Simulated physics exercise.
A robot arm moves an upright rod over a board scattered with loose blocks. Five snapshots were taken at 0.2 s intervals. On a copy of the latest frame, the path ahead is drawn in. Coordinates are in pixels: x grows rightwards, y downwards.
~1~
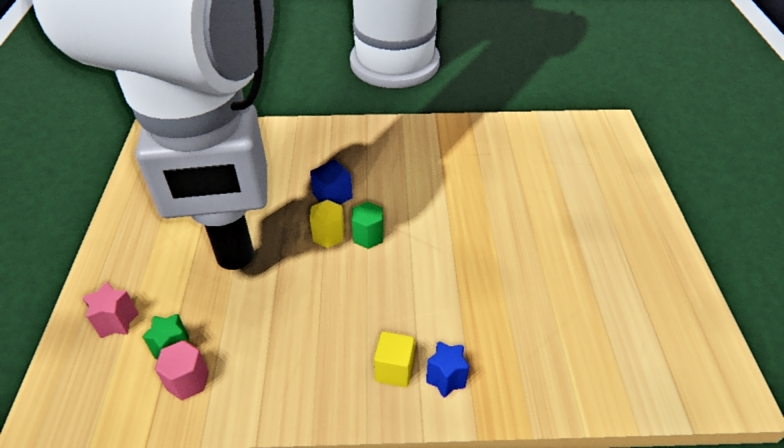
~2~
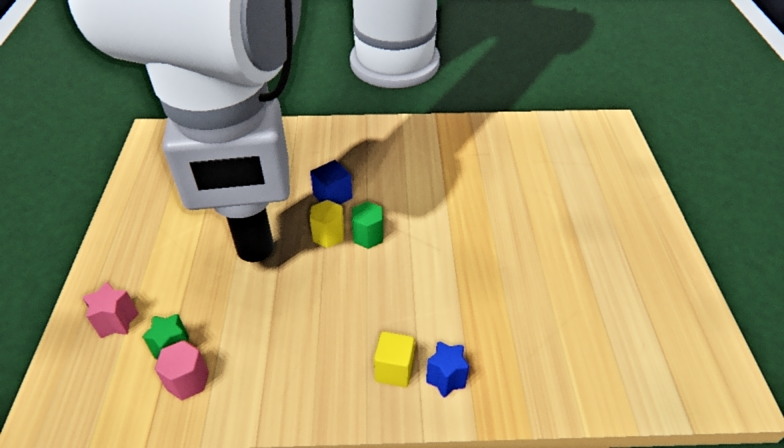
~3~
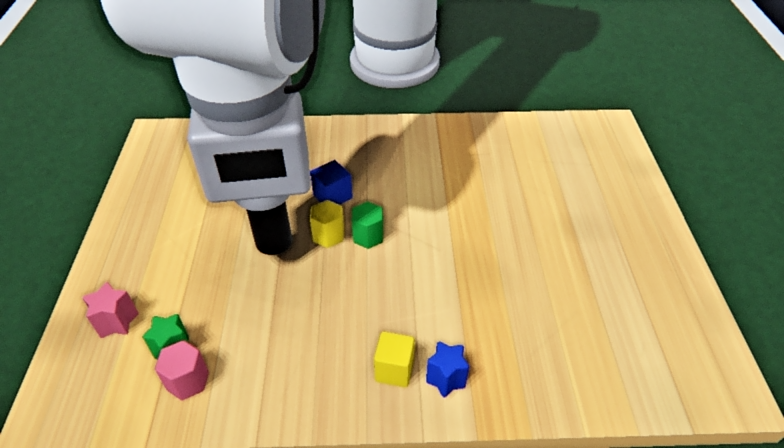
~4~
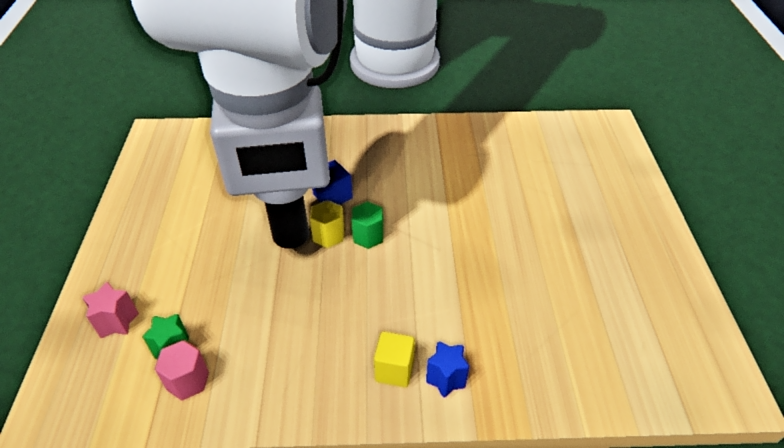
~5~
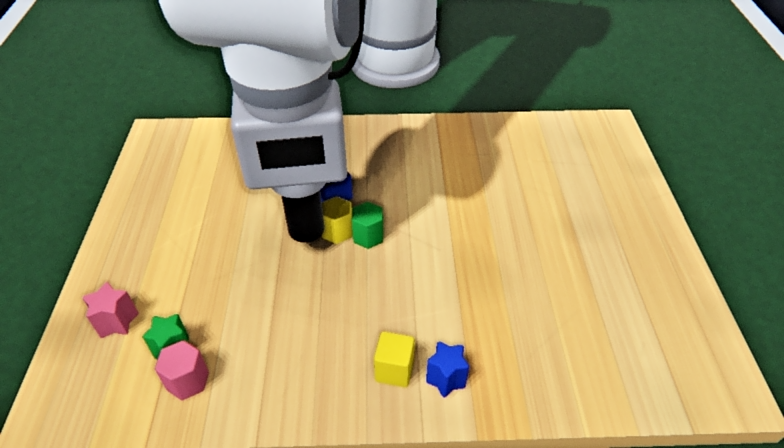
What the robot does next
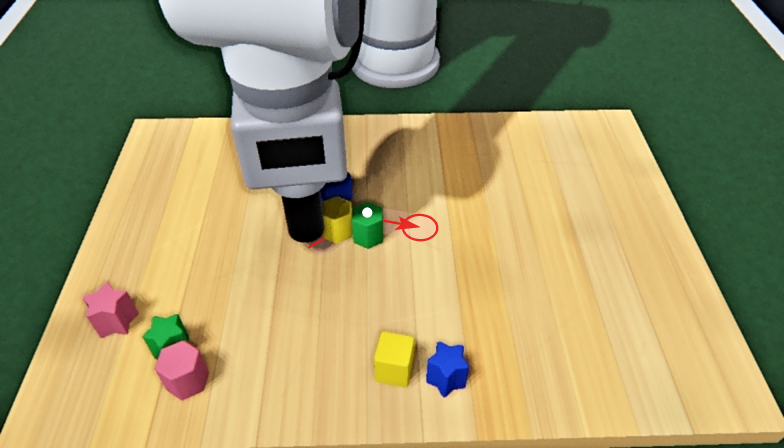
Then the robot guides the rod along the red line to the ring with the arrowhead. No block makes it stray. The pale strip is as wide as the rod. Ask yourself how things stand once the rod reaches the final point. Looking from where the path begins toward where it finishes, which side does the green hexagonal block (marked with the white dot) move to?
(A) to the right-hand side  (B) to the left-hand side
Answer: A.
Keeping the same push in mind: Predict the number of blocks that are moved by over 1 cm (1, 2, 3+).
It's going to be two.
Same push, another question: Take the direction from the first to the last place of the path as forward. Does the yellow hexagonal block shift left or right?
With start-to-end as forward, it shifts left.
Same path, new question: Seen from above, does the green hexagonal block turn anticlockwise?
No
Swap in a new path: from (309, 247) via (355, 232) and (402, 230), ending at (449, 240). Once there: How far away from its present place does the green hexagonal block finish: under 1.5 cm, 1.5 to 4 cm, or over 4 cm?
It goes a long way, over 4 cm.
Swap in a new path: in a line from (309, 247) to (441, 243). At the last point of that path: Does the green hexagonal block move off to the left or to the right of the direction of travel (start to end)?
The answer is left.
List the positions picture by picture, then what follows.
Rod's lower end at (235, 256); blue four-sided block at (330, 172); yellow hexagonal block at (326, 211); green hexagonal block at (367, 213), in the first frame.
Rod at (255, 249); blocks still, in the second frame.
Rod at (274, 242); blocks still, in the third frame.
Rod at (291, 236); blocks still, in the fourth frame.
Rod at (306, 230); blue four-sided block hidden; yellow hexagonal block at (335, 207); green hexagonal block at (367, 213), in the fifth frame.
Drawn move, from (309, 247) via (343, 227) and (381, 220), ending at (420, 227); the dot is on the green hexagonal block.
On the path given first. One third of the way, rod at (341, 210); yellow hexagonal block at (366, 188), turned 20° clockwise; green hexagonal block at (380, 210), turned 45° clockwise.
Two thirds of the way, rod at (381, 203); yellow hexagonal block at (392, 175), turned 15° anticlockwise; green hexagonal block at (404, 215), turned 70° clockwise.
At the end, rod at (421, 210); blue four-sided block still; yellow hexagonal block at (392, 175), turned 15° anticlockwise; green hexagonal block at (429, 228), turned 130° clockwise.
